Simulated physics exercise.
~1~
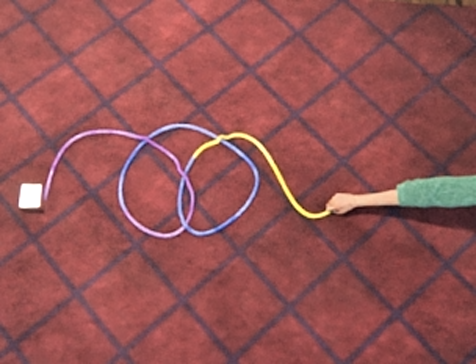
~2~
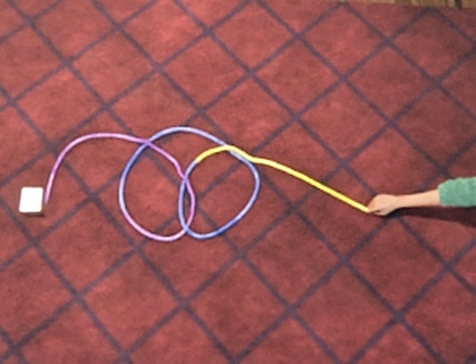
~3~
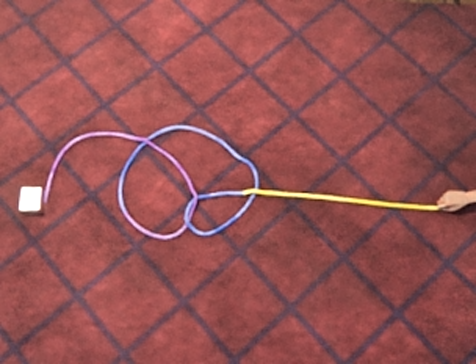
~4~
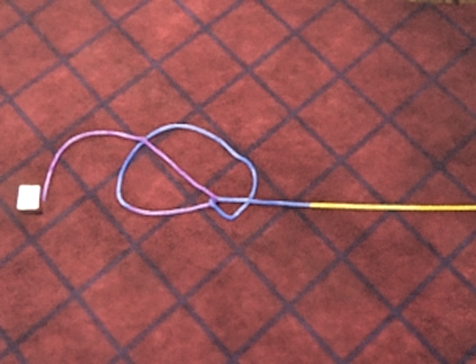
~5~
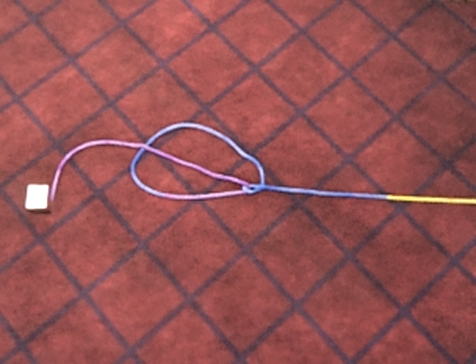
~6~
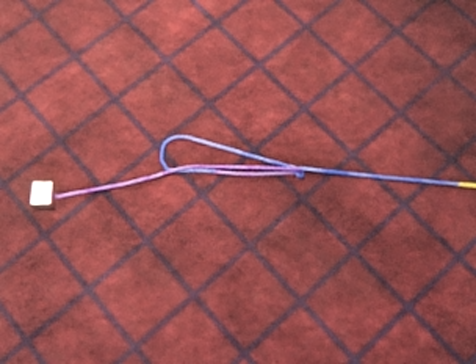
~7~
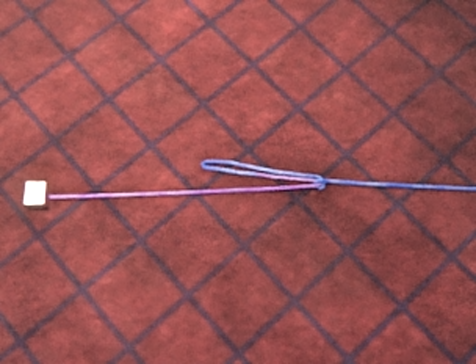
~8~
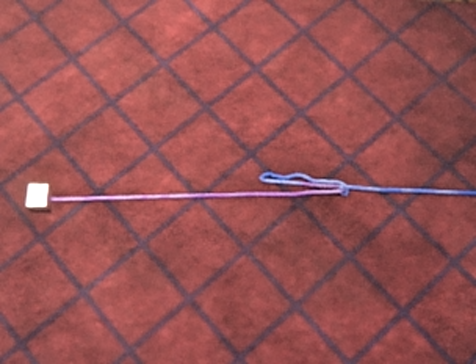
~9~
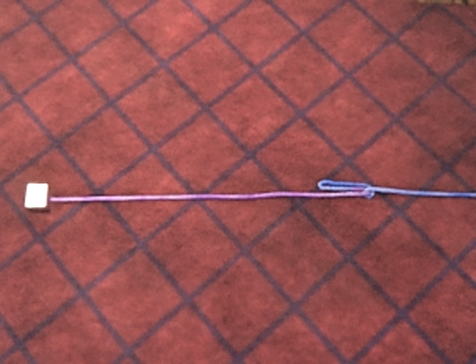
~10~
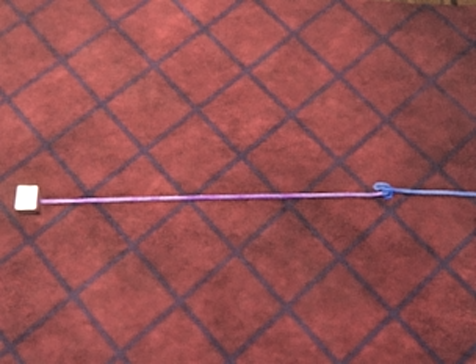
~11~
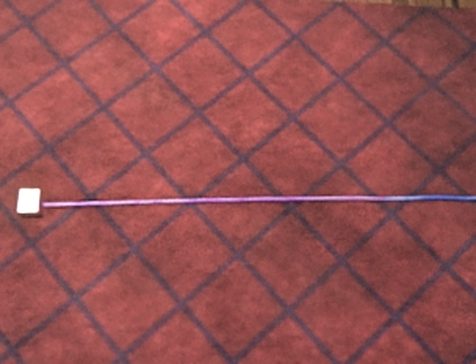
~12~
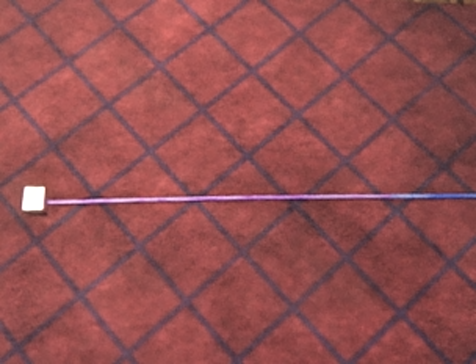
A hand at the end of a green sleeve pulled the yellow end of a looped, multicolored rope to the right across a red carpet, and the loops shrank and slipped out until the rope stretched straight from a white block, without a knot.
